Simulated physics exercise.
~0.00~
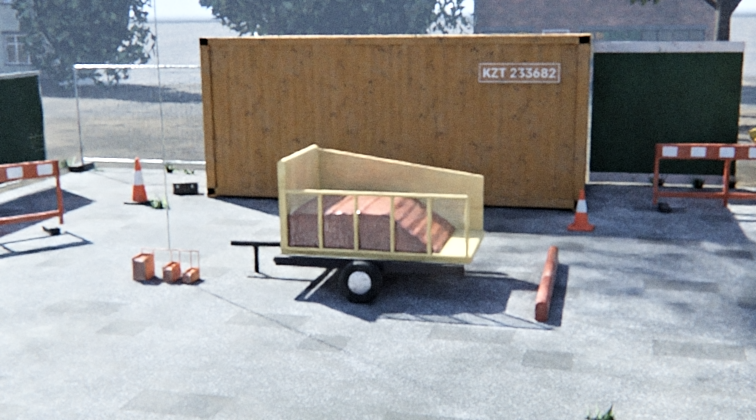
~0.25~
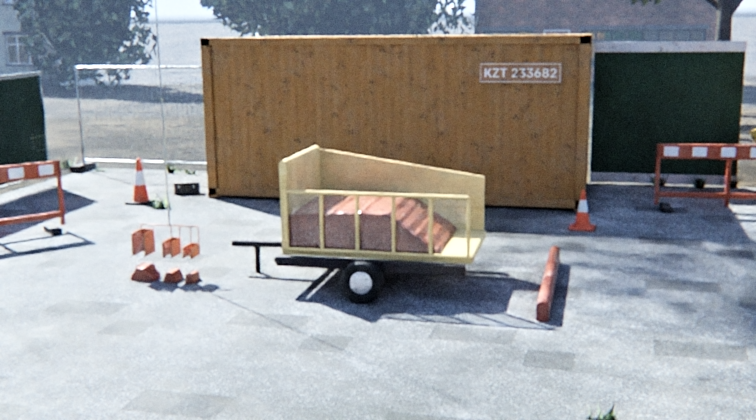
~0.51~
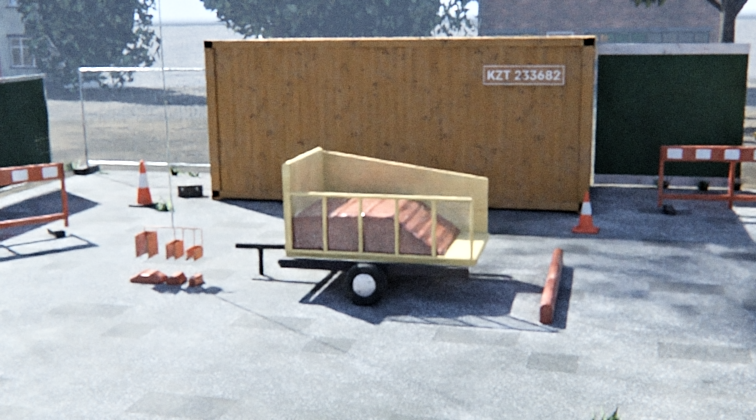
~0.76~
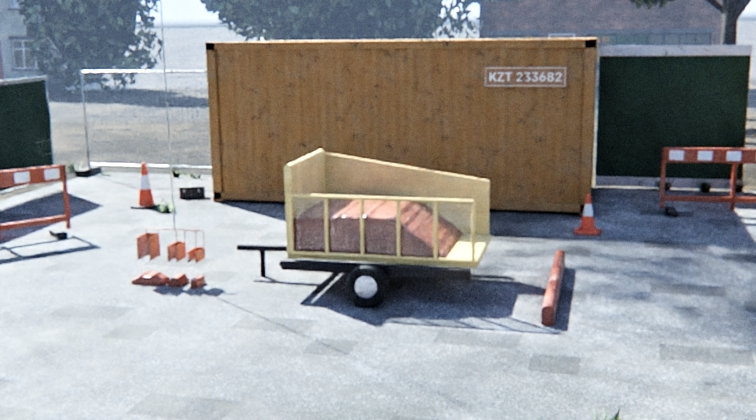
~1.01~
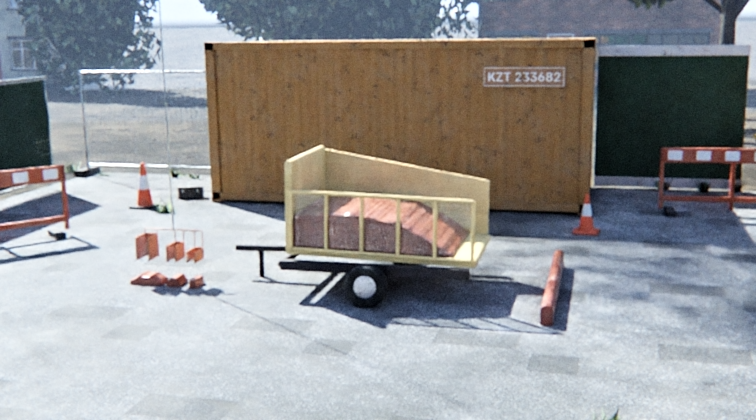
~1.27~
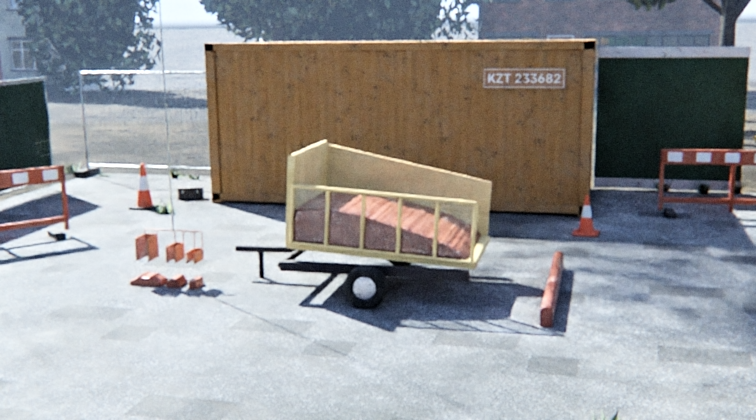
In a paved yard, three small clay blocks slump, then the trailer bed tilts slightly.
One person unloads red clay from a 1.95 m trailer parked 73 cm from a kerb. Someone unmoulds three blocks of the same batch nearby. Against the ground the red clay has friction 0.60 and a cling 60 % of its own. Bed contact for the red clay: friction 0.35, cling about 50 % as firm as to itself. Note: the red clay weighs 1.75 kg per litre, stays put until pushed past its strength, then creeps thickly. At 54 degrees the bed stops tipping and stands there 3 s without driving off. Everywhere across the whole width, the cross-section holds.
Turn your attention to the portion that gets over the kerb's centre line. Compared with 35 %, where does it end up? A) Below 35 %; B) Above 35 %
The answer is A.
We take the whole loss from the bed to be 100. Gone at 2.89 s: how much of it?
30 %.
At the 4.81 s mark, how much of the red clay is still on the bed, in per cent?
I'd say close to 8 in a hundred.
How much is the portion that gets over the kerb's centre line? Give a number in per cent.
Close to 16 in a hundred.
After 2.89 s, the tilt is 17 degrees, 66 % is on the bed and 0 % past the kerb's middle.
After 4.81 s, the tilt is 34 degrees, 8 % is on the bed and 12 % past the kerb's middle.
After 6.73 s, the tilt is 50 degrees, none is on the bed and 16 % past the kerb's middle.
After 8.65 s, the tilt is 54 degrees, none is on the bed and 16 % past the kerb's middle.
After 10.35 s, at the end, the tilt is 54 degrees, none is on the bed and 16 % past the kerb's middle.
